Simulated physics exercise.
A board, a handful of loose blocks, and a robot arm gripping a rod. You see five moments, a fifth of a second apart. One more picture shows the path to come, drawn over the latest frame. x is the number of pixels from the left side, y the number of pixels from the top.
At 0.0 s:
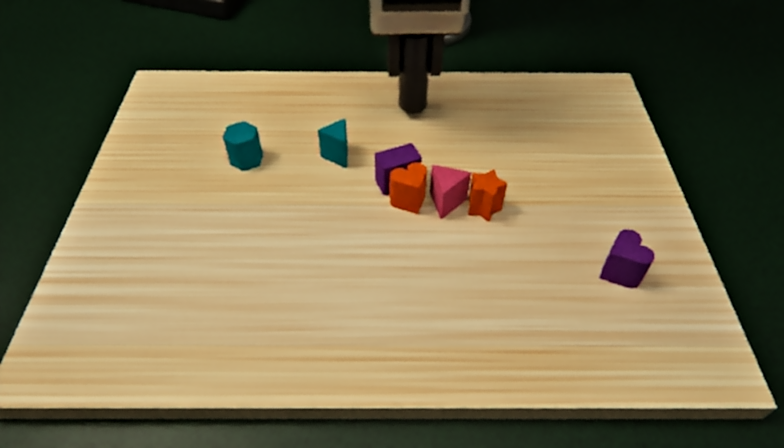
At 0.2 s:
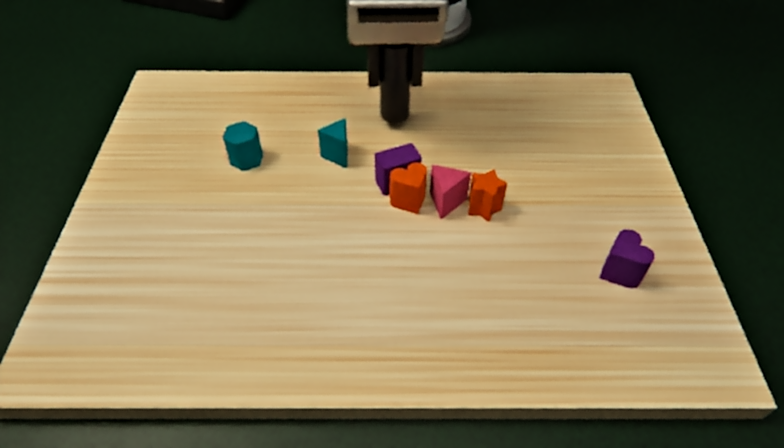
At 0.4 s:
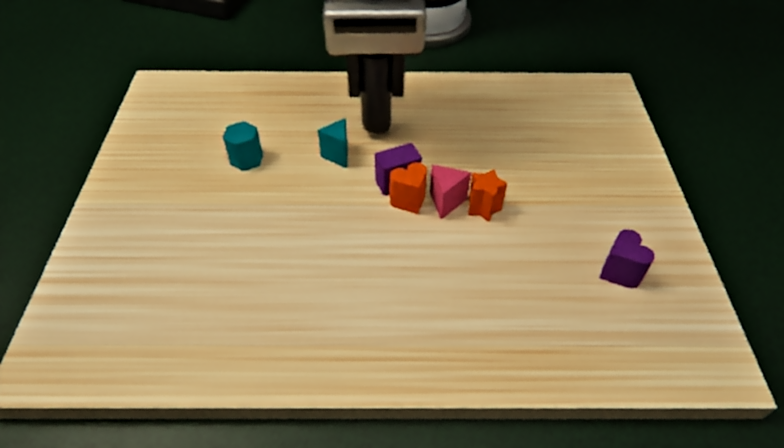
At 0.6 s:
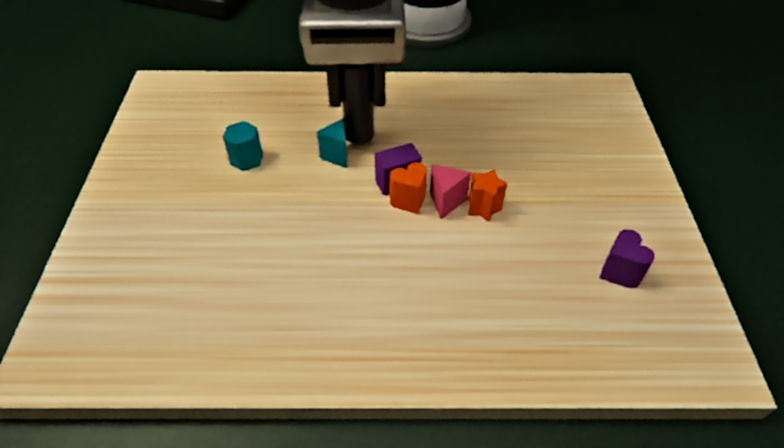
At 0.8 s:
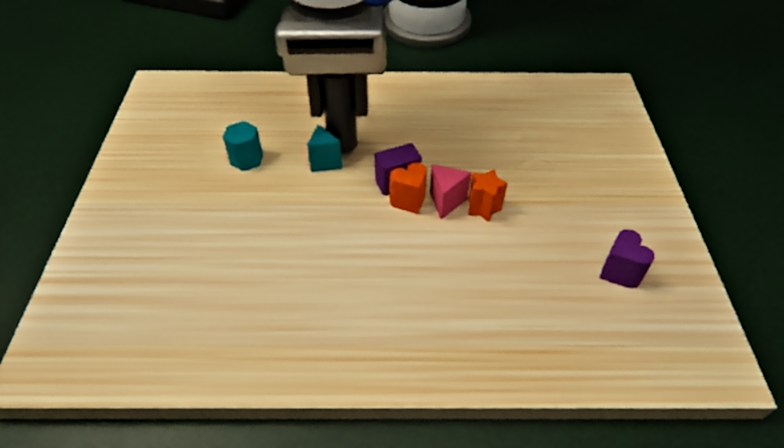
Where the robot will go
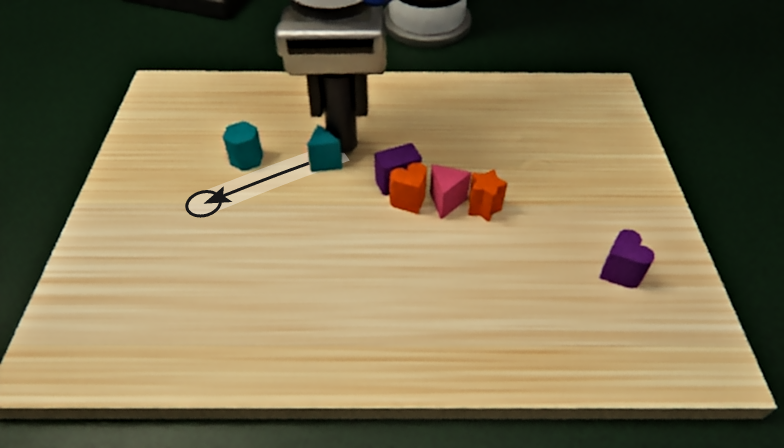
Robot arm moving a rod left and toward the viewer across a wooden board, nudging a turquoise triangular block slightly left.
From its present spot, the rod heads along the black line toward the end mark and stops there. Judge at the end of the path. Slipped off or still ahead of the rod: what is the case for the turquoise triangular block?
My prediction: No longer in front.
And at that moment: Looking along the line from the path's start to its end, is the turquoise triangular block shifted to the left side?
In short: Yes.
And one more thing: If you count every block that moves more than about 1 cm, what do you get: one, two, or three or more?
When the path ends, I think you'll find one block out of place by more than 1 cm.
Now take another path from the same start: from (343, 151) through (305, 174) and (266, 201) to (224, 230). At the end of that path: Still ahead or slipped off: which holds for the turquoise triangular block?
Looking at the end of the path, the turquoise triangular block is still being driven ahead.
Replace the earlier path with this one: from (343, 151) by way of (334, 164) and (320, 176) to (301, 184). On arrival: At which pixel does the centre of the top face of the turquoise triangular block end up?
It will likely be found at (273, 169).
The line goes from (343, 151) directly to (204, 204).
On the path given first. One third of the way, rod at (297, 160); turquoise triangular block at (282, 157), turned 40° anticlockwise.
Two thirds of the way, rod at (249, 177); turquoise triangular block at (268, 170), turned 75° anticlockwise.
At the end, rod at (201, 196); turquoise hexagon unmoved; turquoise triangular block at (268, 170), turned 75° anticlockwise.
